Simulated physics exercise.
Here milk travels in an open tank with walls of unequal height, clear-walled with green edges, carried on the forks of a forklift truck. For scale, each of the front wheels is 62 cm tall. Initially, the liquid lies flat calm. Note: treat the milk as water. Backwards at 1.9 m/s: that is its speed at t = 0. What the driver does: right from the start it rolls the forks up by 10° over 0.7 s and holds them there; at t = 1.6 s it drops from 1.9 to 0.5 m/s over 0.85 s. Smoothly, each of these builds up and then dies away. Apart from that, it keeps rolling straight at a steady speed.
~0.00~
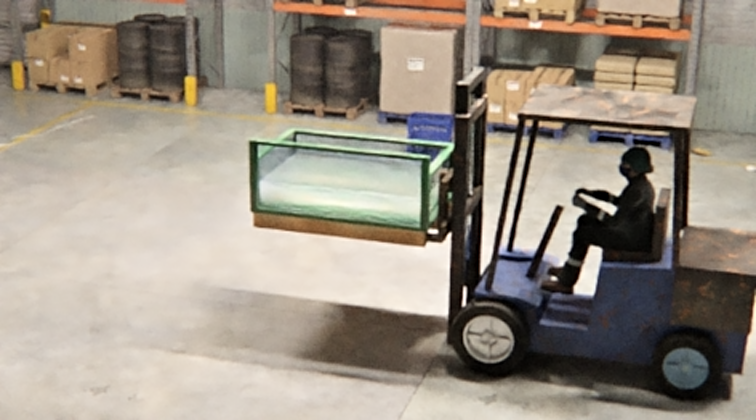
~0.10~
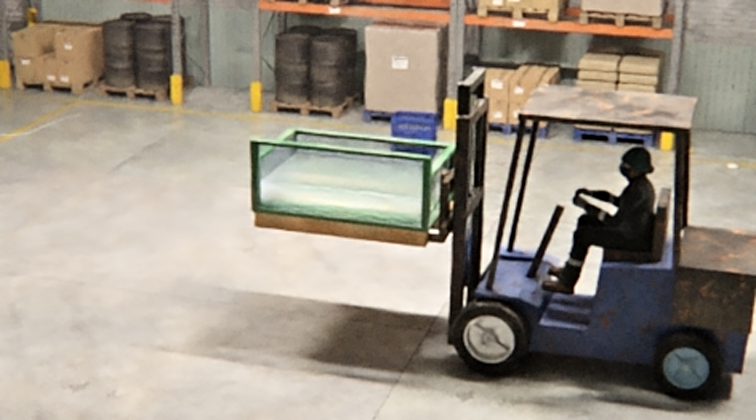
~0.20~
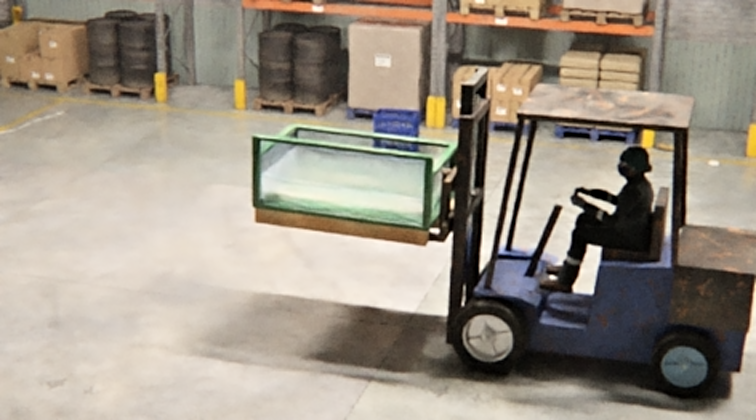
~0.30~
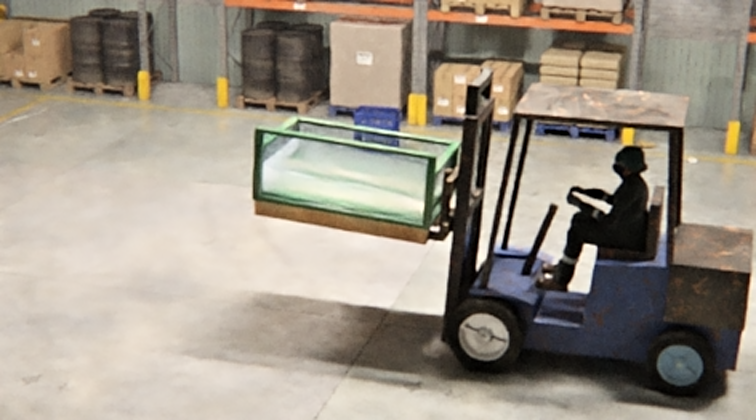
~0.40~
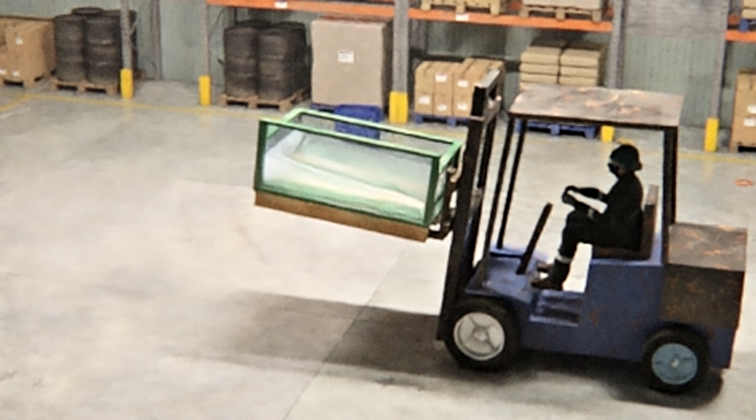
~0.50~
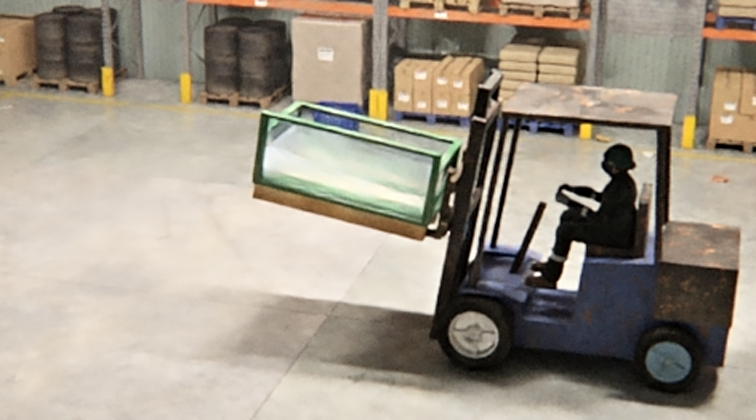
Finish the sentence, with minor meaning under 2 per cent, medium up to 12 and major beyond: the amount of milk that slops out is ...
... medium.
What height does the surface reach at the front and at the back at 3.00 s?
Height at the front is 2 cm; height at the back is 28 cm.
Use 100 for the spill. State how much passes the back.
Spill fraction there: Roughly 100 per cent.
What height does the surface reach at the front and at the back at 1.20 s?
At the front 6 cm, at the back 60 cm.
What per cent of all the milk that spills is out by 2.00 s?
I'd say somewhere near 30 per cent.
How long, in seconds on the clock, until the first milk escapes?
1.5 s.
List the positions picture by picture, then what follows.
In the first frame, the milk reaches (273, 179) at the front end; it reaches (414, 194) at the back end; no slope yet; the front is on the left, levels are read along the near wall; a wheel hub at (487, 341).
In the second frame, the milk reaches (274, 178) at the front end; it reaches (415, 194) at the back end; no slope yet.
In the third frame, the milk reaches (275, 172) at the front end; it reaches (416, 195) at the back end; hardly any slope.
In the fourth frame, the milk reaches (277, 162) at the front end; it reaches (418, 196) at the back end; it is heaped 4° towards the front; the tub is 4° nose up.
In the fifth frame, the milk reaches (280, 152) at the front end; it reaches (419, 195) at the back end; it is heaped 5° towards the front; the tub is 6° nose up.
In the sixth frame, the milk reaches (280, 147) at the front end; it reaches (419, 191) at the back end; it is heaped 4° towards the front; a wheel hub at (472, 337); the tub is 9° nose up.
Then, 1.20 s in, it stands 60 cm high behind and 7 cm in front; all of it is still inside.
Then, 2.00 s in, it stands 37 cm high behind and 9 cm in front; 2 per cent has gone over the back.
Then, 3.00 s in, it stands 29 cm high behind and 1 cm in front; 5 per cent has gone over the back.
Then, 5.43 s in, 6 per cent has gone over the back, 15 of 255 litres.
